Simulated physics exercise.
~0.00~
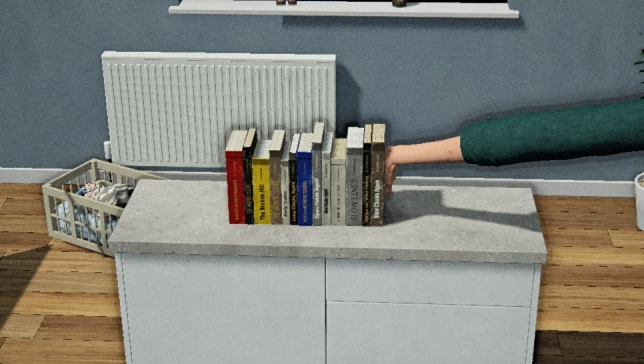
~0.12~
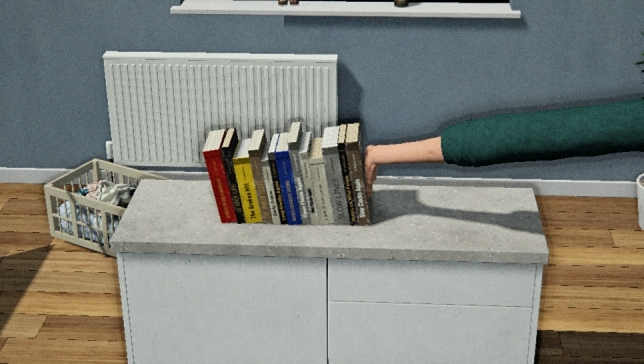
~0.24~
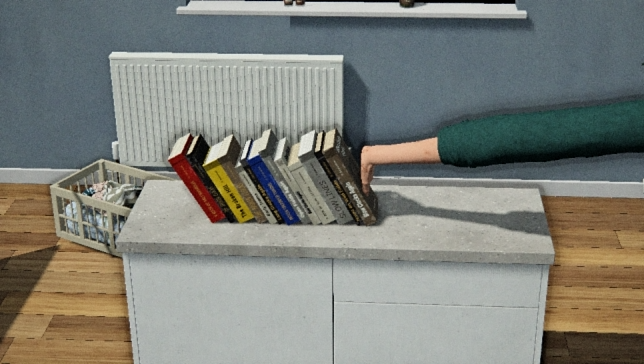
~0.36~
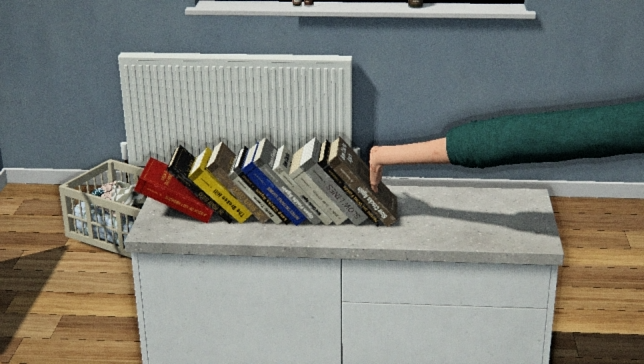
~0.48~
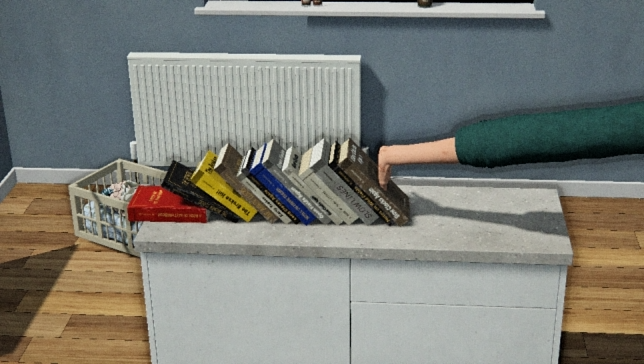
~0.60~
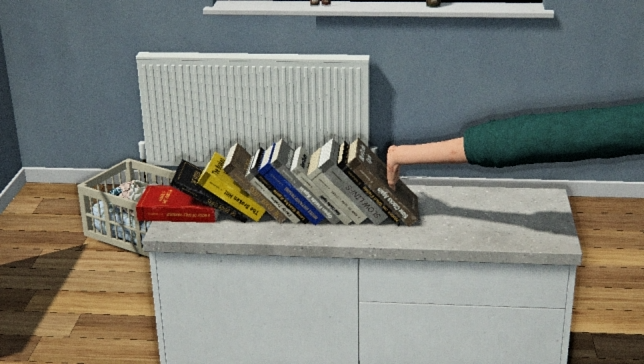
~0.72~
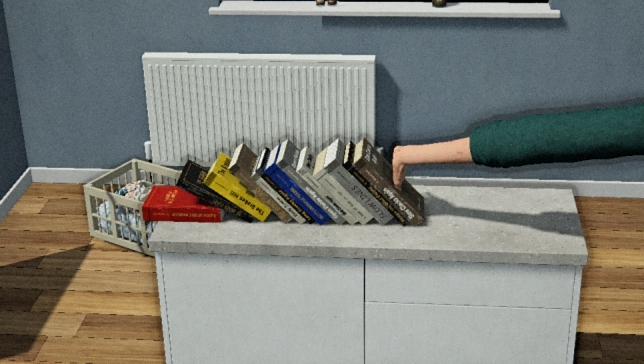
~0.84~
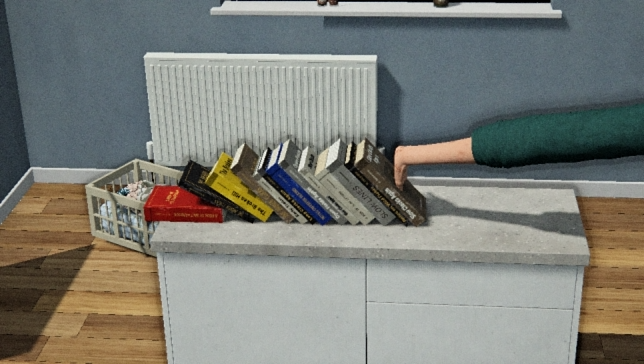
On a worktop, a hand pushes a row of books left until they lean, none falling off.
